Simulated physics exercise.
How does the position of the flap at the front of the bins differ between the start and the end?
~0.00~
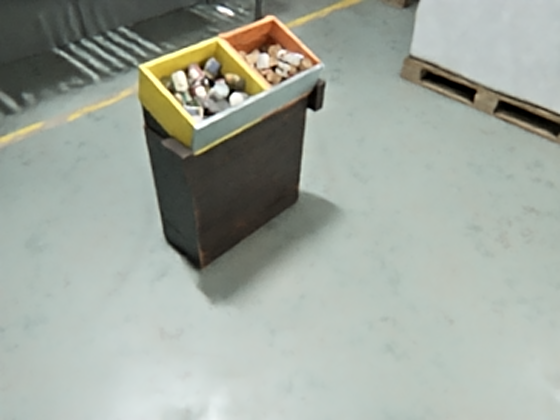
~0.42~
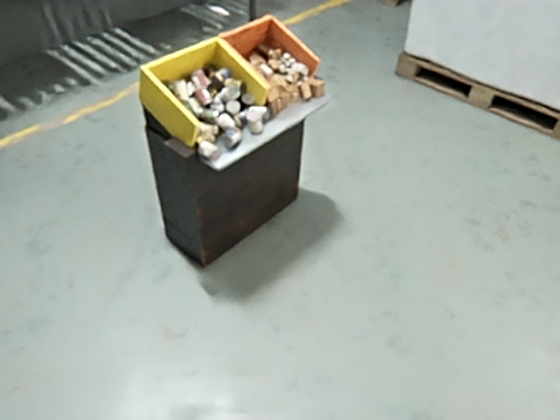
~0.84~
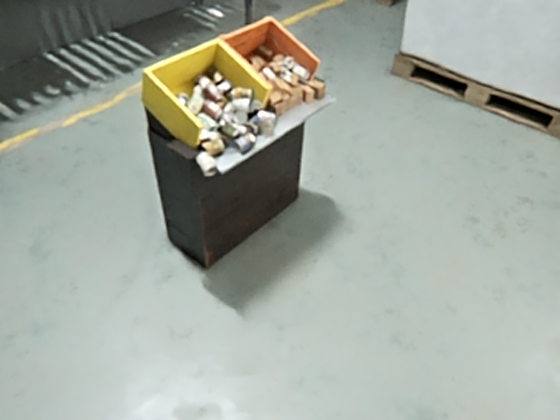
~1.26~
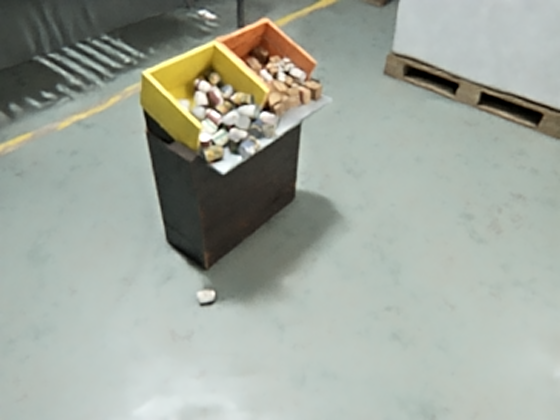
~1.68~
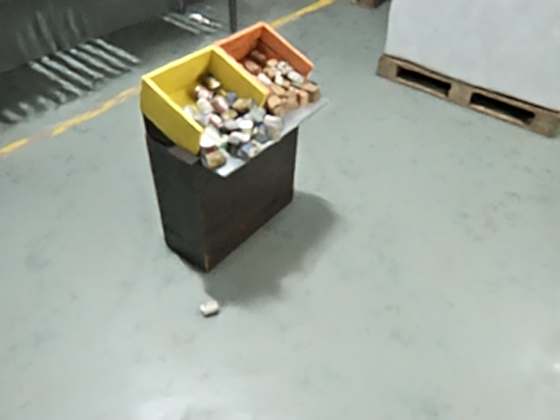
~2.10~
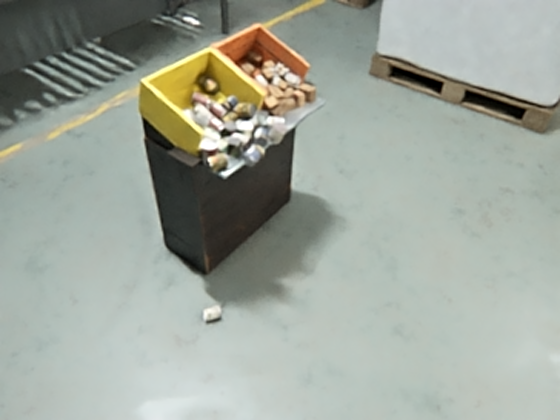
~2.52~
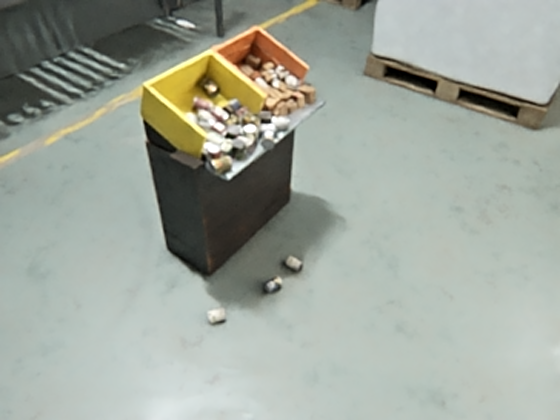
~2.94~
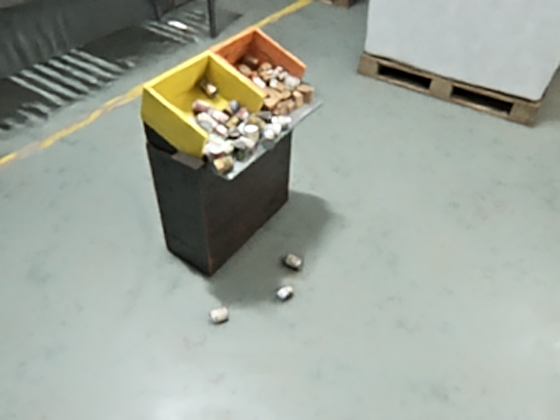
At the start the flap leans up against the front of the bins, closing them off. By the end it has been let down and lies out flat in front of them, with some of the contents resting on it.
